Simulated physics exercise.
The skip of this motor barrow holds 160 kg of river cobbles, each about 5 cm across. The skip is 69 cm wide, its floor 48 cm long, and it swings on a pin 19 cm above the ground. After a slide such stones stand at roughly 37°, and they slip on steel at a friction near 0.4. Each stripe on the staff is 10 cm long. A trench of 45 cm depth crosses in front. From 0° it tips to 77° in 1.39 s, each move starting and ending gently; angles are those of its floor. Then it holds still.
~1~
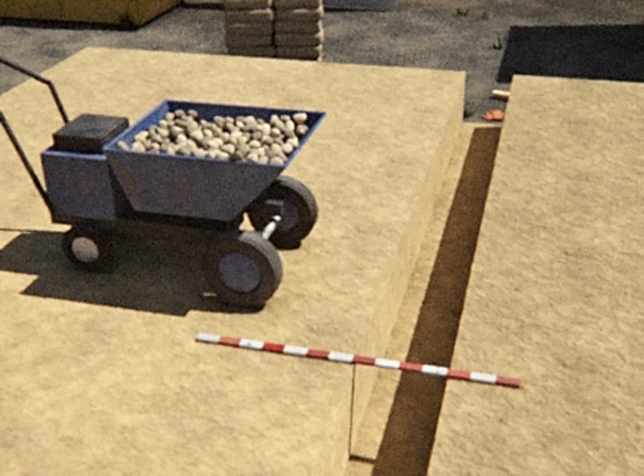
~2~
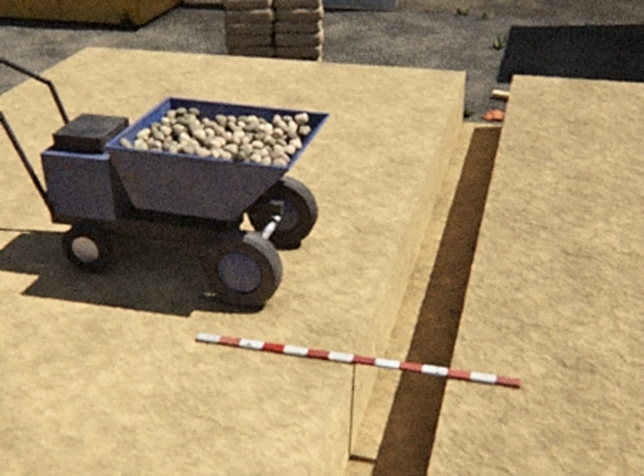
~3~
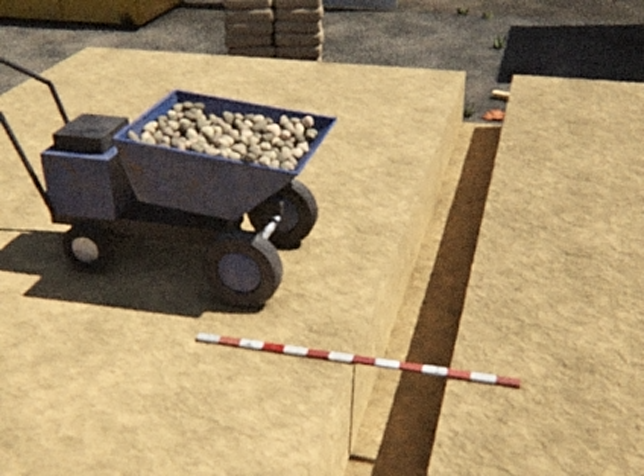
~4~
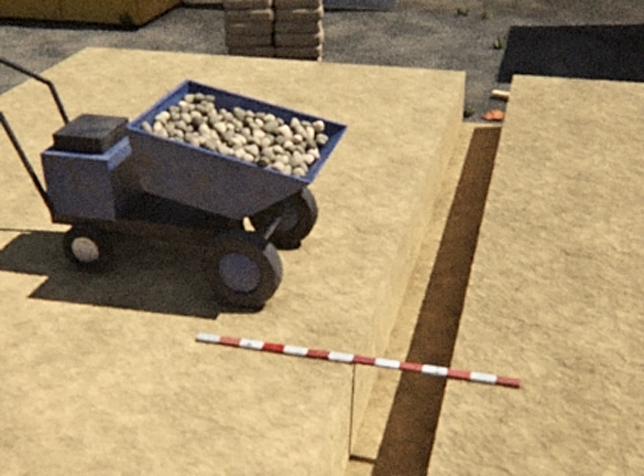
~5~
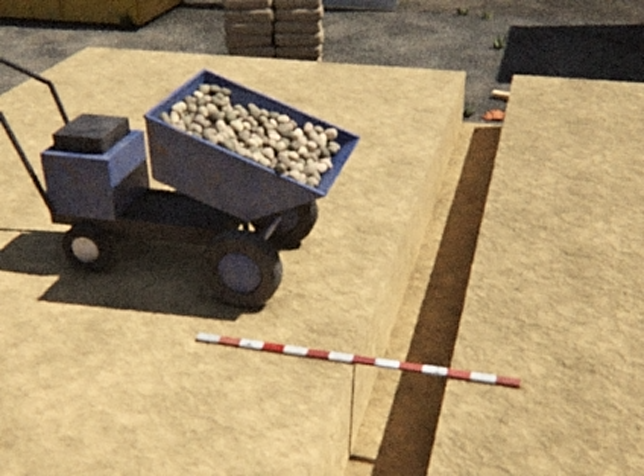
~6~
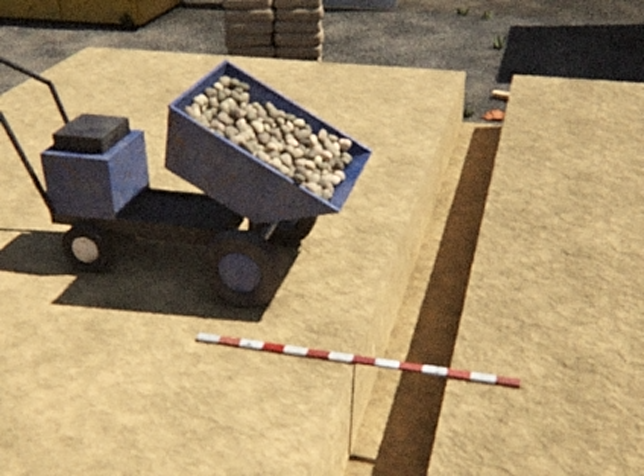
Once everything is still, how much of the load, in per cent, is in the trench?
Roughly 100 per cent ends in the trench.
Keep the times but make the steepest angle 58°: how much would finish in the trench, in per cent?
Then about 85 per cent.
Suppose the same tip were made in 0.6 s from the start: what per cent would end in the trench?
It would be near 95 per cent.
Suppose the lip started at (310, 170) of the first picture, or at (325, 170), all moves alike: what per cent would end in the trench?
About 100 and 80 per cent.
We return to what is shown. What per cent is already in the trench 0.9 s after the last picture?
About 65 per cent by then.
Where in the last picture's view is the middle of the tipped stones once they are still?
Around (425, 353).
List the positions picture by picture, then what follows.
Lip at (285, 168), floor tilted 0°, highest stones at (255, 131), in the first frame.
Lip at (289, 169), floor tilted 2°, highest stones at (226, 129), in the second frame.
The skip is at 6°, its lip at (298, 174); the top of the load is at (188, 117), in the third frame.
Lip at (310, 183), floor tilted 12°, highest stones at (191, 108), in the fourth frame.
The skip is at 20°, its lip at (325, 196); the top of the load is at (200, 97), in the fifth frame.
The skip is at 29°, its lip at (339, 212); the top of the load is at (220, 89), in the sixth frame.
Then, 0.5 s after the last picture the floor is at 65°, 98 % in the skip, 2 % in the trench; the foremost stones are at (391, 273).
Then, 0.9 s after the last picture the floor is at 77°, 33 % in the skip, 67 % in the trench; the foremost stones are at (460, 340).
Then, 1.3 s after the last picture the floor is at 77°, 5 % in the skip, 95 % in the trench; the foremost stones are at (455, 350).
Then, 3.2 s after the last picture the floor is at 77°, 0 % in the skip, 100 % in the trench; the foremost stones are at (459, 338).
